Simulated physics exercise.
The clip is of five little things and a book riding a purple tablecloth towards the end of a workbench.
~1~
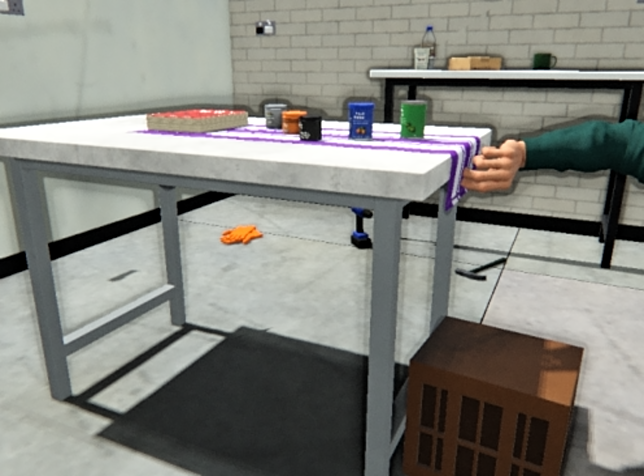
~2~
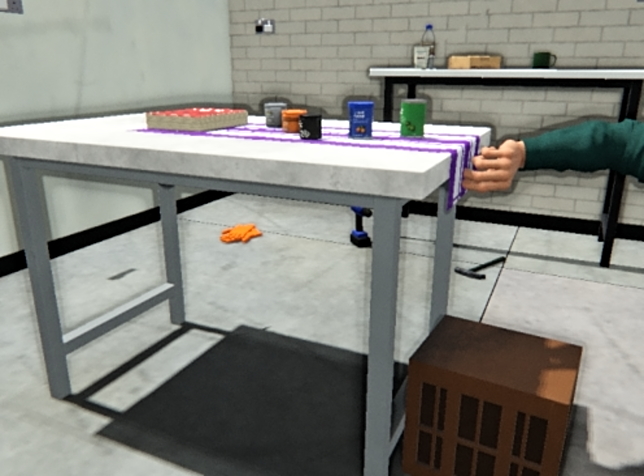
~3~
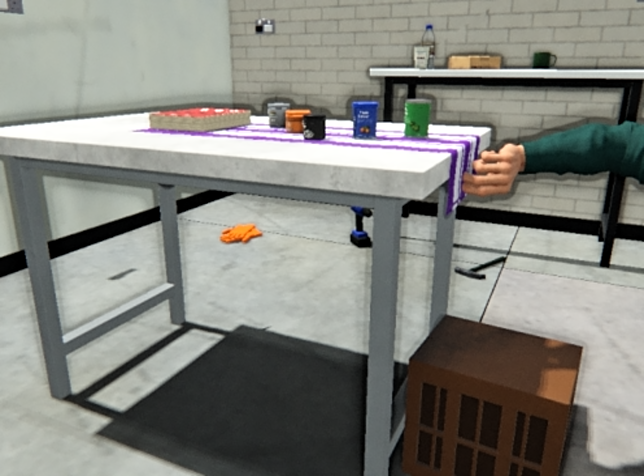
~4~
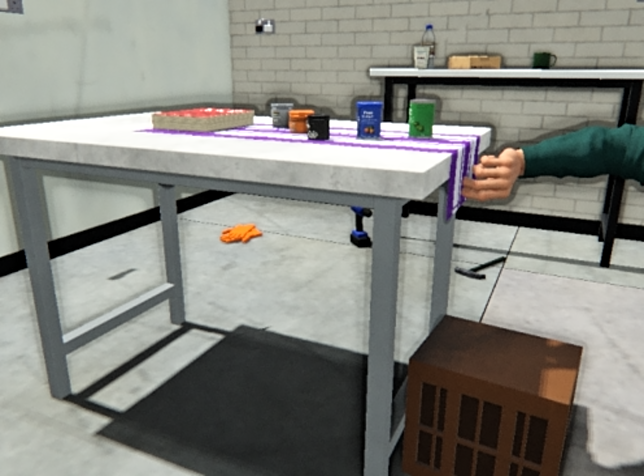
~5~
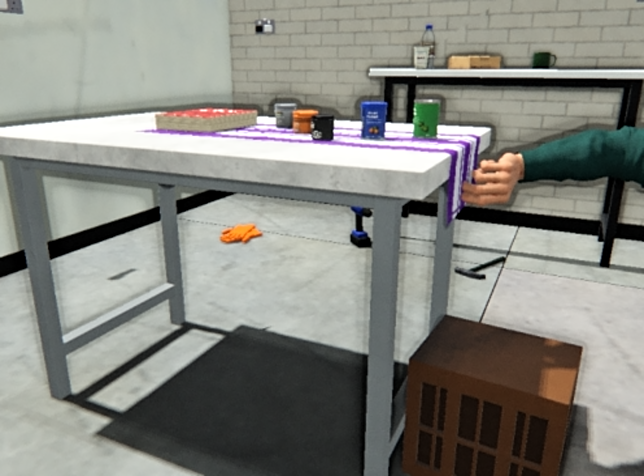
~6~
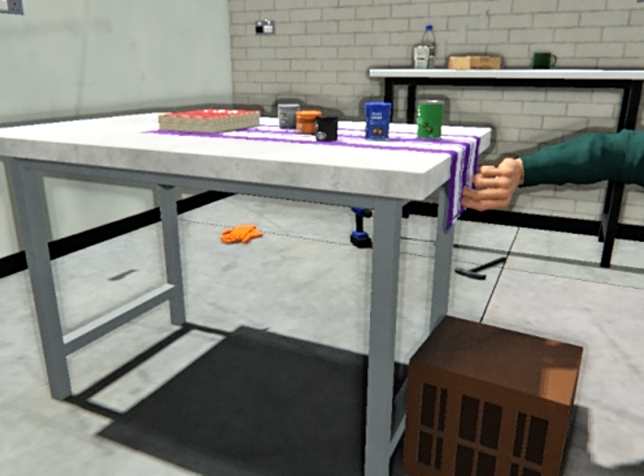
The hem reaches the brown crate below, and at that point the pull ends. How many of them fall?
I'd say the tally of dropped things is a trio in the end.
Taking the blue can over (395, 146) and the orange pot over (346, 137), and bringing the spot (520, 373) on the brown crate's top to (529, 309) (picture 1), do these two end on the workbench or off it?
The blue can ends up off the top and the orange pot ends up still on top.
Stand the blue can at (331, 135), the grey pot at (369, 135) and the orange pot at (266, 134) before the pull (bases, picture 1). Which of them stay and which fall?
The blue can will end up down, the grey pot will end up down, and the orange pot will stay where it is.
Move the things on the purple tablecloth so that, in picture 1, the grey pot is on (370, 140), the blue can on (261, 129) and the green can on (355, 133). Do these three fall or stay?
Well, the grey pot is dislodged, the blue can is safe, and the green can is dislodged.
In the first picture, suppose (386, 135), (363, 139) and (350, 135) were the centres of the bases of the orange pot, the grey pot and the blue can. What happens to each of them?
Result - orange pot lost; grey pot lost; blue can lost.
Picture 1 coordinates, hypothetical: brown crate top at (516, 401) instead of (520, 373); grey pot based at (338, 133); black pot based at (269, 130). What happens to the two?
The grey pot drops off, the black pot survives.
Soon after, hem near (459, 272); green can gone.
After that, hem on the crate; green can, blue can and black pot gone.
In the end, hem on the crate; green can, blue can and black pot gone. The workbench loses three.
